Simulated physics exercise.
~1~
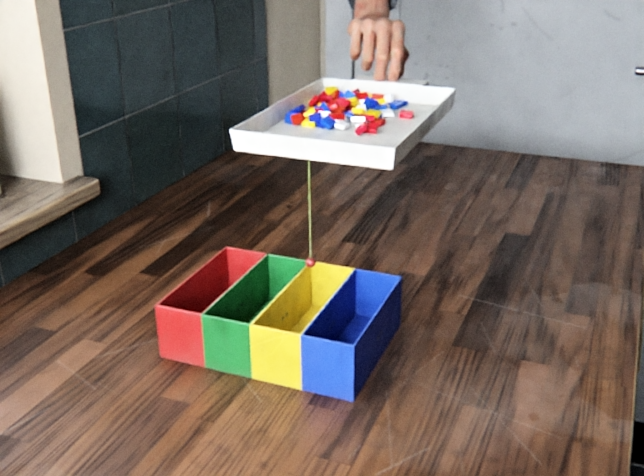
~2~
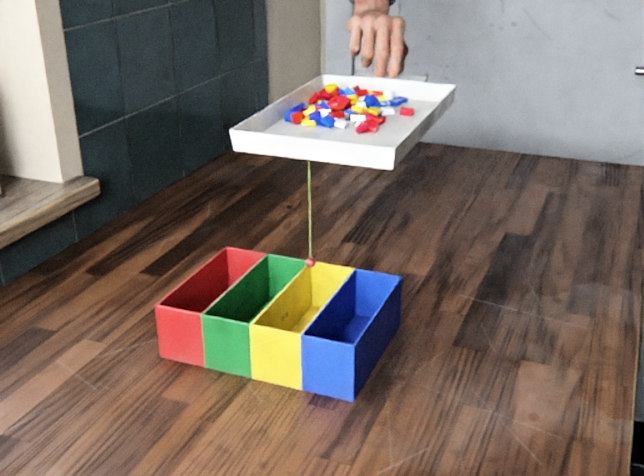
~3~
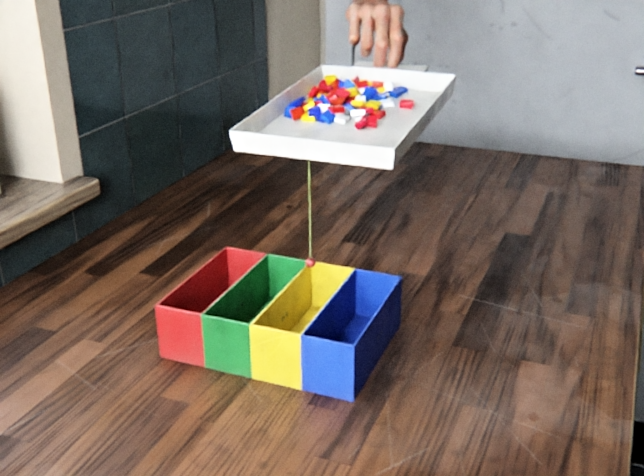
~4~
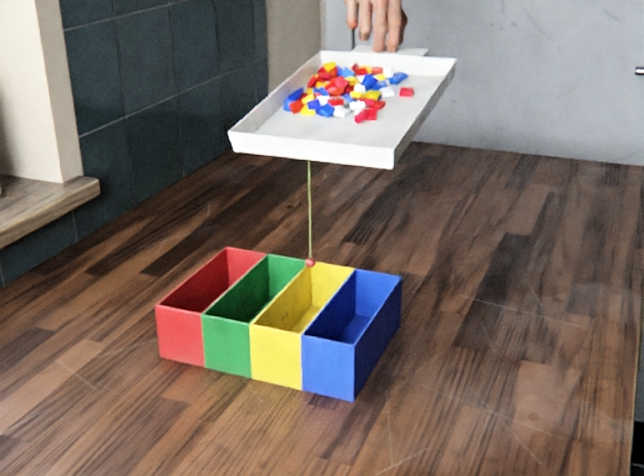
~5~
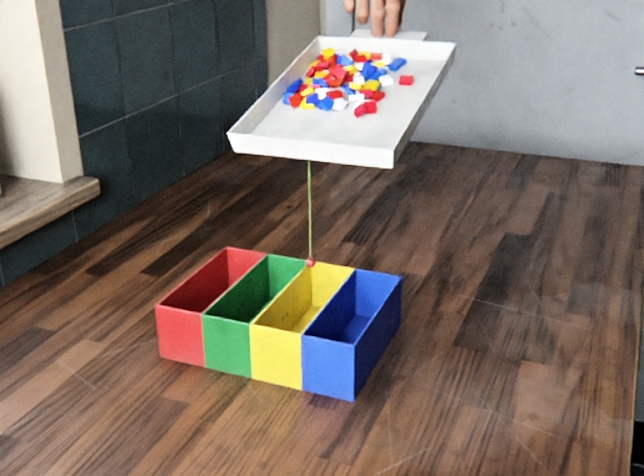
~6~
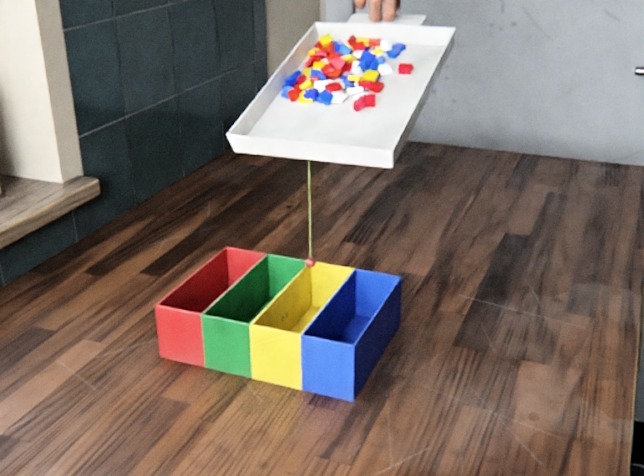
A hand at the top grips the far edge of a shallow white tray holding small red, blue, yellow and white tiles, above a dark wood counter seen from slightly above. Below sits an open box with red, green, yellow and blue cells from left to right, a small red bead hanging over it on a thread. The hand steadily raises the far edge, slanting the tray toward the viewer, while the camera stays still.
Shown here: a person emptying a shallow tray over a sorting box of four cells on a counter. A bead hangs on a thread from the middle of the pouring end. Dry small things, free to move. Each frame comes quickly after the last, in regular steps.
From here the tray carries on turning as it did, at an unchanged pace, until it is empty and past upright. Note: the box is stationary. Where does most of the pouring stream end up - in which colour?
In the green one.
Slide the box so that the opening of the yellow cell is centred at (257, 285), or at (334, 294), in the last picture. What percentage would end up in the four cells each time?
In order: 90 percent, then 100 percent.
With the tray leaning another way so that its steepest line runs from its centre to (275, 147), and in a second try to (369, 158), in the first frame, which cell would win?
In order, it comes out as the cell in red and the cell in blue.
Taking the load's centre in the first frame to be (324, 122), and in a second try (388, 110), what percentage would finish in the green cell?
First case: Around 40 %; second case: Around 20 %.
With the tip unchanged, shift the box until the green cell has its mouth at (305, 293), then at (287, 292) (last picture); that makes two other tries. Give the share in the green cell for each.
Approximately 30 percent, followed by approximately 40 percent.
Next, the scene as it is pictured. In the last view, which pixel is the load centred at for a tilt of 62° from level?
Around (287, 136).
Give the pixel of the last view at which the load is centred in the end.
The centre settles at about (256, 338).
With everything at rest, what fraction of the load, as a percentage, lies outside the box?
About 0 per cent.
Just after the last frame, tray tipped steeply; almost all on the tray; just a few falling or outside the box.
A moment on, tray tipped past a quarter turn; roughly two thirds on the tray; about a tenth in the yellow cell; about a tenth in the green cell; about a tenth in the red cell; just a few in the blue cell; about a tenth falling or outside the box.
Further on, tray tipped past a quarter turn; roughly half in the green cell; roughly a third in the yellow cell; roughly a quarter in the red cell; about a tenth in the blue cell.
When it is over, tray tipped past a quarter turn; roughly half in the green cell; roughly a third in the yellow cell; roughly a quarter in the red cell; about a tenth in the blue cell.
